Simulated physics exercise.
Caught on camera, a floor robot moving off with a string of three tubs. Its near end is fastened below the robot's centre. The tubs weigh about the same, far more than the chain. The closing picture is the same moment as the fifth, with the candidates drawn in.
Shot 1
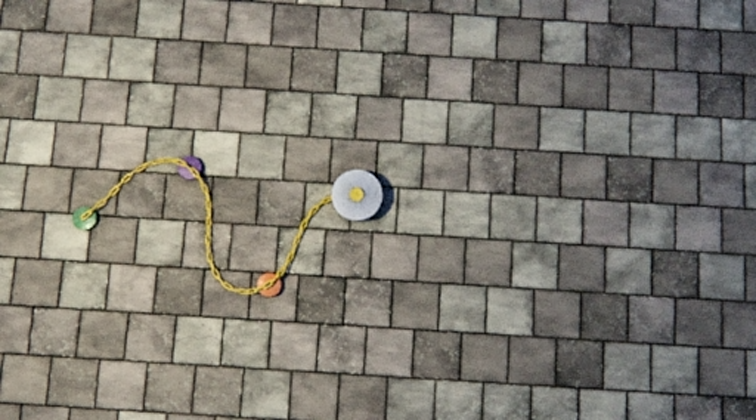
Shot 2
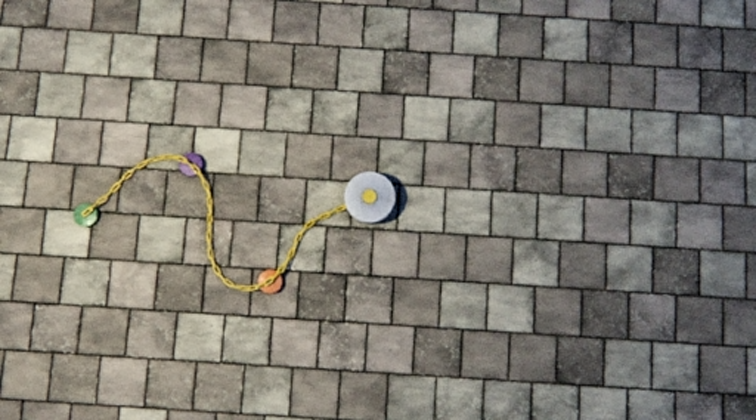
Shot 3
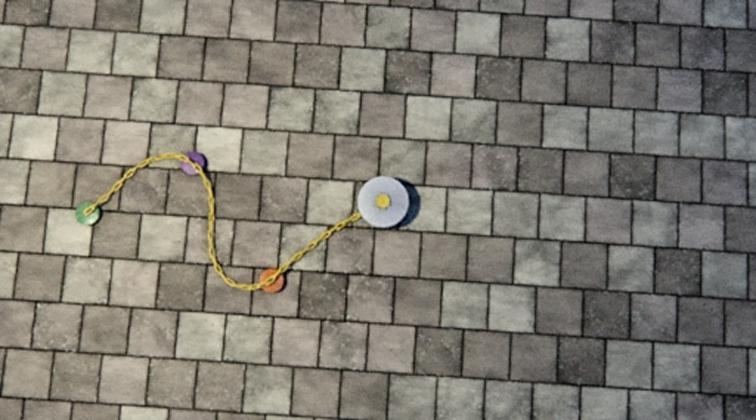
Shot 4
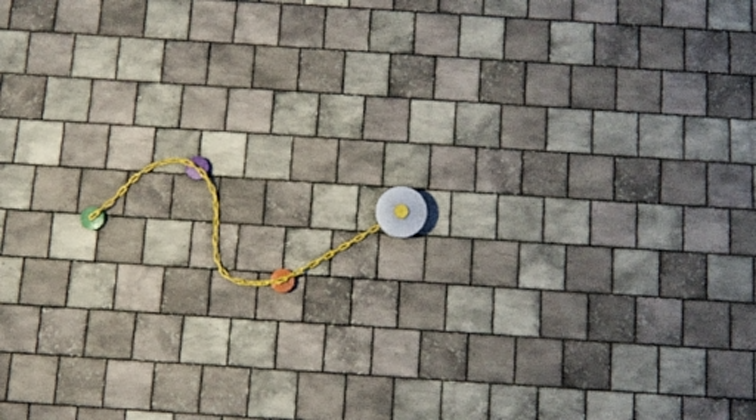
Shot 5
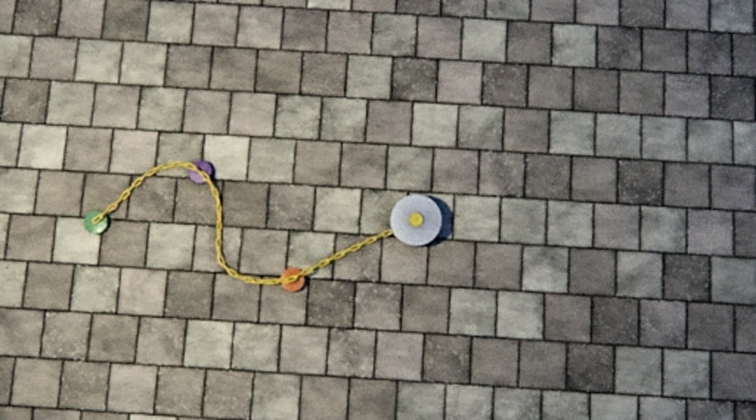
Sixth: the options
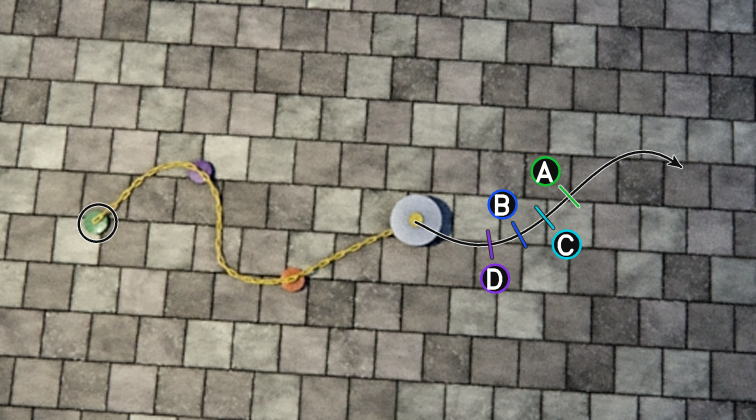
On grey paving, a pale round robot moving right and slightly down, straightening the yellow chain behind it and shifting the orange tub right.
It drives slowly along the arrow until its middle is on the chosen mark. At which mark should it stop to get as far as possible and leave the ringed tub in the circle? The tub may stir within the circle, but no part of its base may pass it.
Mark B.
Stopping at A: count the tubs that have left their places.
Three.
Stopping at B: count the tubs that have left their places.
Two.
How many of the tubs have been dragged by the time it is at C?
By then, three.
On the marked copy, A at (569, 196); B at (519, 235); C at (545, 218); D at (490, 244); the ring at (98, 223); the route from (415, 222) via (557, 207) to (681, 167).
Following B. Soon after the start, robot (452, 239); green tub (96, 223); purple tub (201, 172); orange tub (318, 268).
Later, robot (489, 244); green tub (96, 223); purple tub (202, 173); orange tub (353, 256).
In the end, robot (521, 234); green tub (96, 222); purple tub (218, 183); orange tub (385, 233); the ringed tub at the far end is still in its ring.
As for the rest, A drags the last tub to (135, 216); C drags the last tub to (111, 219); D is safe but short.
